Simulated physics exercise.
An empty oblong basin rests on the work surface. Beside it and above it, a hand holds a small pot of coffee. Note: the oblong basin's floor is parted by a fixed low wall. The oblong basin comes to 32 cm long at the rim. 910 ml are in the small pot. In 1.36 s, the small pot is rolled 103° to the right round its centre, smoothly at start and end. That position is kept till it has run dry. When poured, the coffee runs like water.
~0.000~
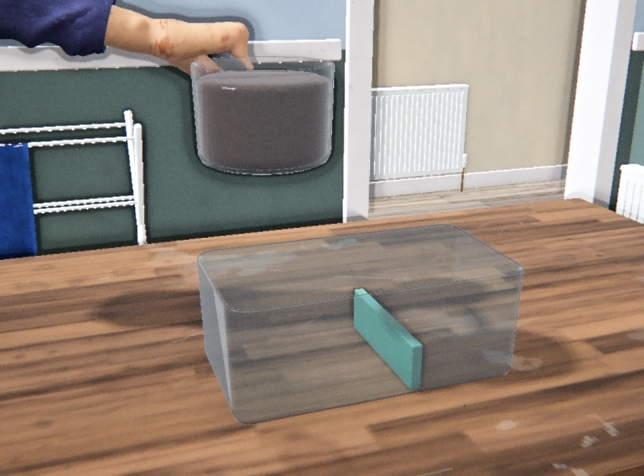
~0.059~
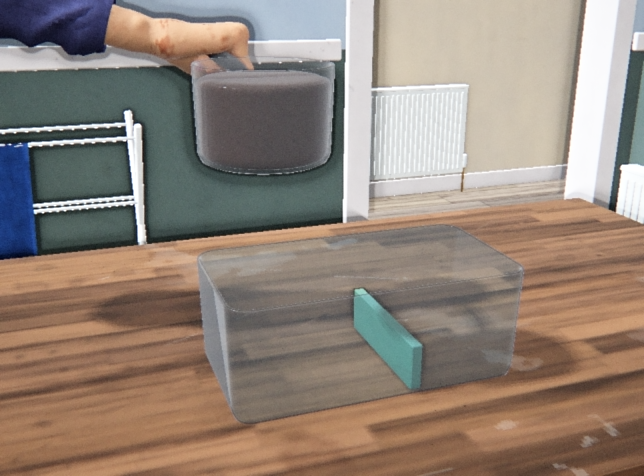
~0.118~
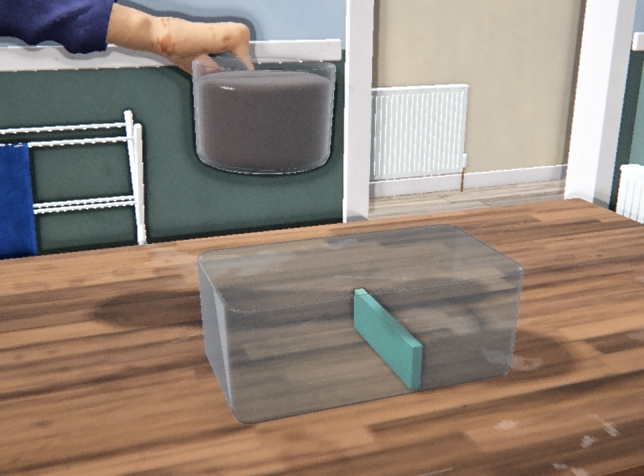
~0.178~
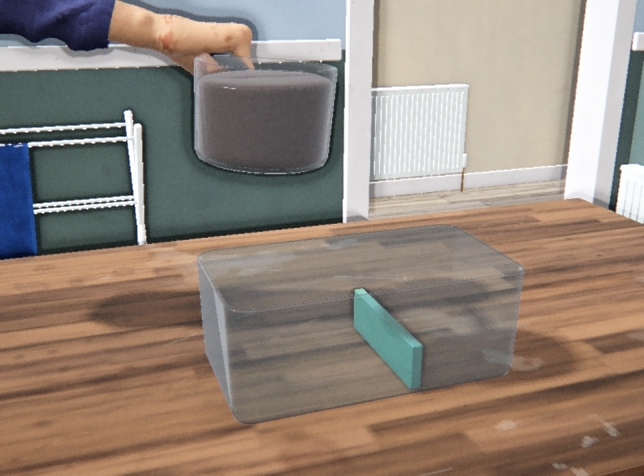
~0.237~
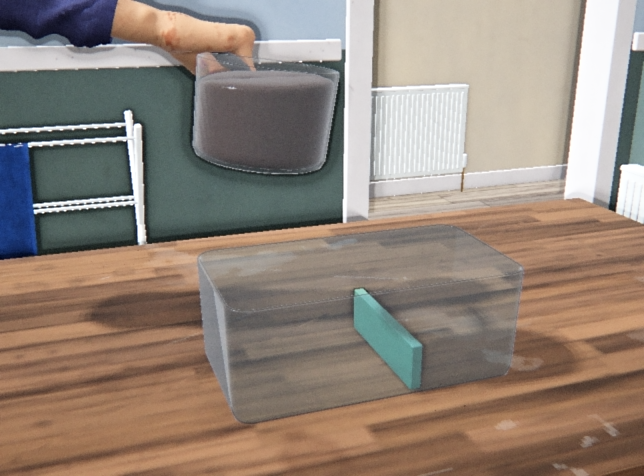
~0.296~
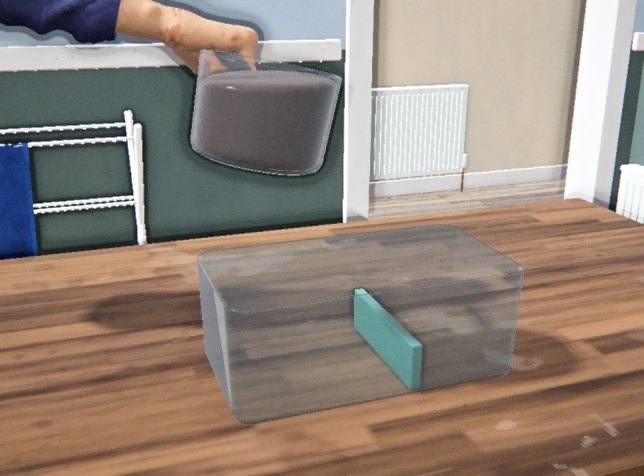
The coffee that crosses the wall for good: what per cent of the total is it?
It is about 69 per cent of the total.
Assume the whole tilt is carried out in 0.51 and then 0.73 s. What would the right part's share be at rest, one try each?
Try 1: Approx. 50 %; try 2: Approx. 55 %.
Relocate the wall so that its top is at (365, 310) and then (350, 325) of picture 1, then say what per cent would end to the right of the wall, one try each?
First try about 90 %, second try about 95 %.
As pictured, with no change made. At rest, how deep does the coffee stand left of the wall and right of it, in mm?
The left ends up at roughly 10 mm, with the right at roughly 34 mm.
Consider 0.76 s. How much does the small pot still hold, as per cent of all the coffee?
Around 68 in a hundred.
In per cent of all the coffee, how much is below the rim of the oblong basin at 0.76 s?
About 8%.
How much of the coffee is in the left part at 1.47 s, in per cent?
I'd put it near 26 percent.
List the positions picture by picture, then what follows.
It leans 0°; its right rim is at (328, 64); the coffee meets the walls at (196, 81) and (324, 76); the oblong basin's rim runs from (211, 282) to (487, 247); the wall's top is at (386, 317), in the first frame.
It leans 0°; its right rim is at (329, 64); the coffee meets the walls at (196, 81) and (324, 77), in the second frame.
It leans 2°; its right rim is at (330, 66); the coffee meets the walls at (197, 80) and (325, 77), in the third frame.
It leans 4°; its right rim is at (331, 69); the coffee meets the walls at (198, 81) and (326, 77), in the fourth frame.
It leans 8°; its right rim is at (333, 73); the coffee meets the walls at (199, 82) and (327, 78), in the fifth frame.
It leans 12°; its right rim is at (335, 78); the coffee meets the walls at (201, 83) and (330, 79), in the sixth frame.
Then, 0.76 s in, the tilt is 62° and 69 per cent is still to pour, 2 is left of the wall and 6 right of it.
Then, 1.11 s in, the tilt is 95° and 18 per cent is still to pour, 6 is left of the wall and 60 right of it.
Then, 1.47 s in, the tilt is 103° and 1 per cent is still to pour, 27 is left of the wall and 69 right of it.
Then, 1.86 s in, the tilt is 103° and 0 per cent is still to pour, 30 is left of the wall and 69 right of it.
Finally, 30 per cent lies left of the wall, 69 right of it and 1 outside.
